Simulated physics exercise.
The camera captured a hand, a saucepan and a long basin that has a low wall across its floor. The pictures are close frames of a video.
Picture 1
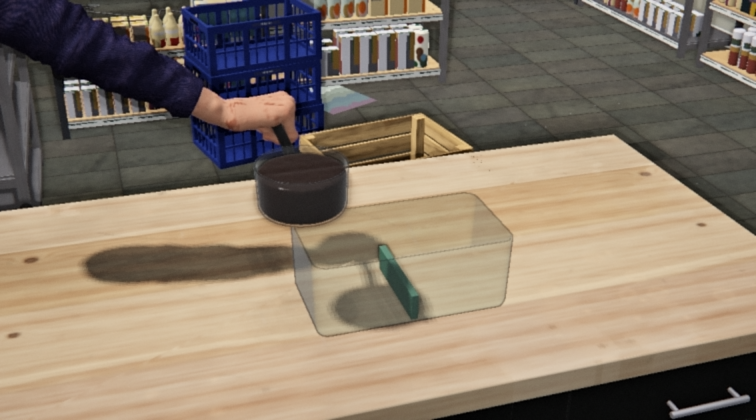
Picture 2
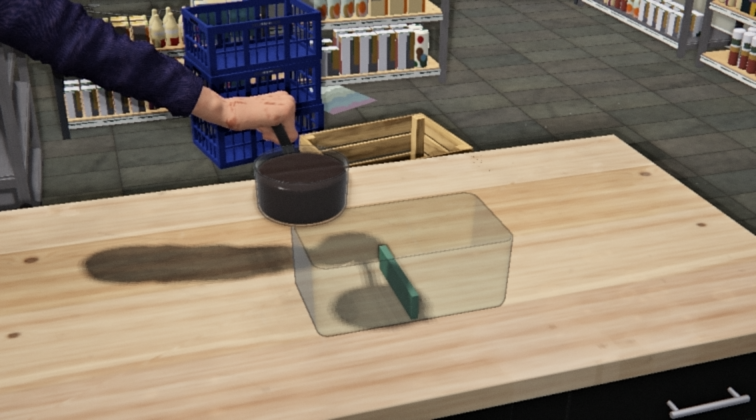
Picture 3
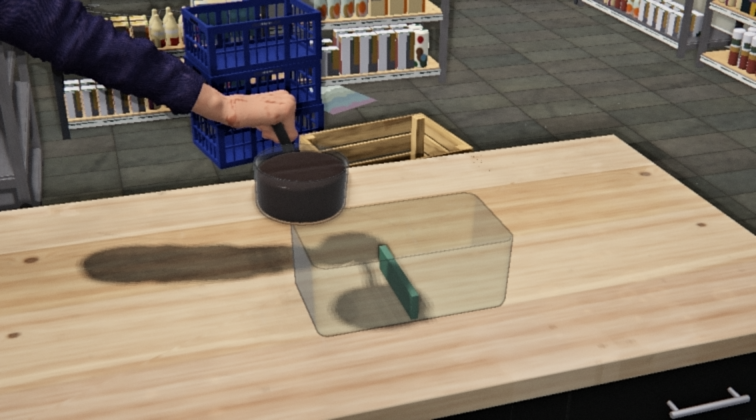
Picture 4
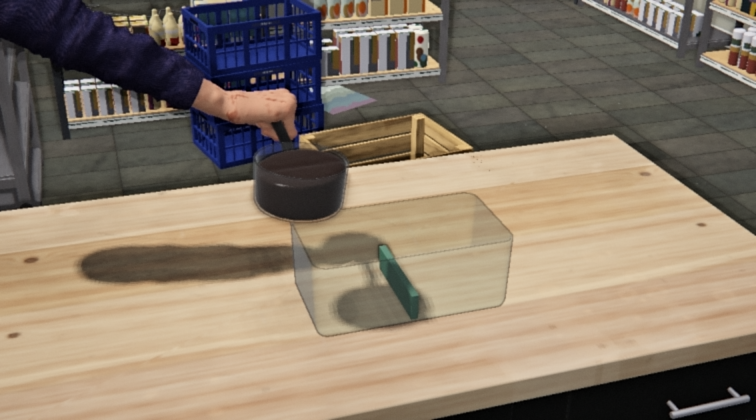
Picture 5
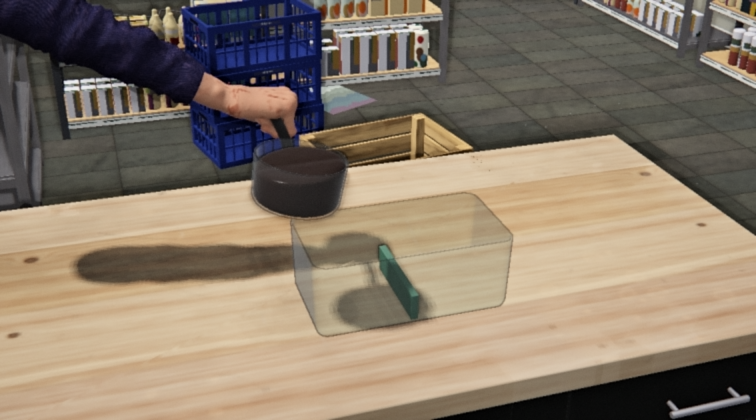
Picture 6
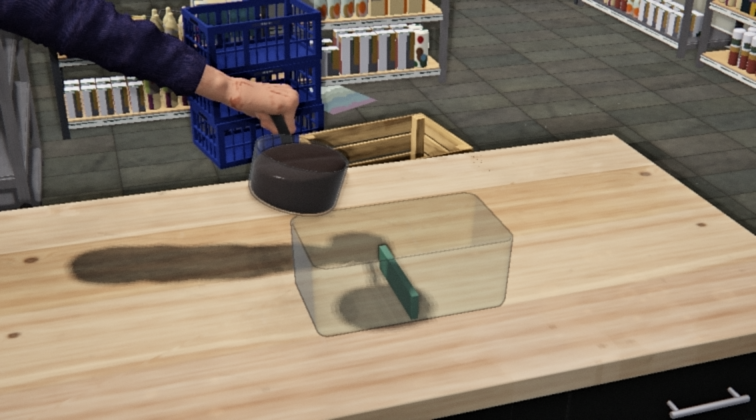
The footage shows a hand holding a dark saucepan by its handle above a wooden counter, beside a clear long basin with a low green wall across its floor, as the hand gradually tilts the pan slightly to the right.
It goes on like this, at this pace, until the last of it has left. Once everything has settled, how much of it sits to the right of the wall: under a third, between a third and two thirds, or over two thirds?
Greater than two thirds.
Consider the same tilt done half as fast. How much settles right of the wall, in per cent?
I'd estimate some 80 percent.
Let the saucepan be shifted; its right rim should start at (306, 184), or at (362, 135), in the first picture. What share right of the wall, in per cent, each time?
First some 10, then 85 per cent.
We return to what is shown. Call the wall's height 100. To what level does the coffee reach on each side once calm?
Left part: 10 per cent, right part: 60 per cent.
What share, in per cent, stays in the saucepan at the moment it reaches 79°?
About 55 per cent.
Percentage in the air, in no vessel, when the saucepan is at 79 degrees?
Somewhere around 40 per cent of it.
A moment on, the saucepan is tipped on its side and 54 per cent is still to pour, 6 is left of the wall and 0 right of it.
Next, the saucepan is tipped right over and 6 per cent is still to pour, 6 is left of the wall and 69 right of it.
Then the saucepan is tipped right over and 0 per cent is still to pour, 16 is left of the wall and 80 right of it.
Later the saucepan is tipped right over and 0 per cent is still to pour, 17 is left of the wall and 81 right of it.
Finally, 17 per cent lies left of the wall, 81 right of it and 2 outside.
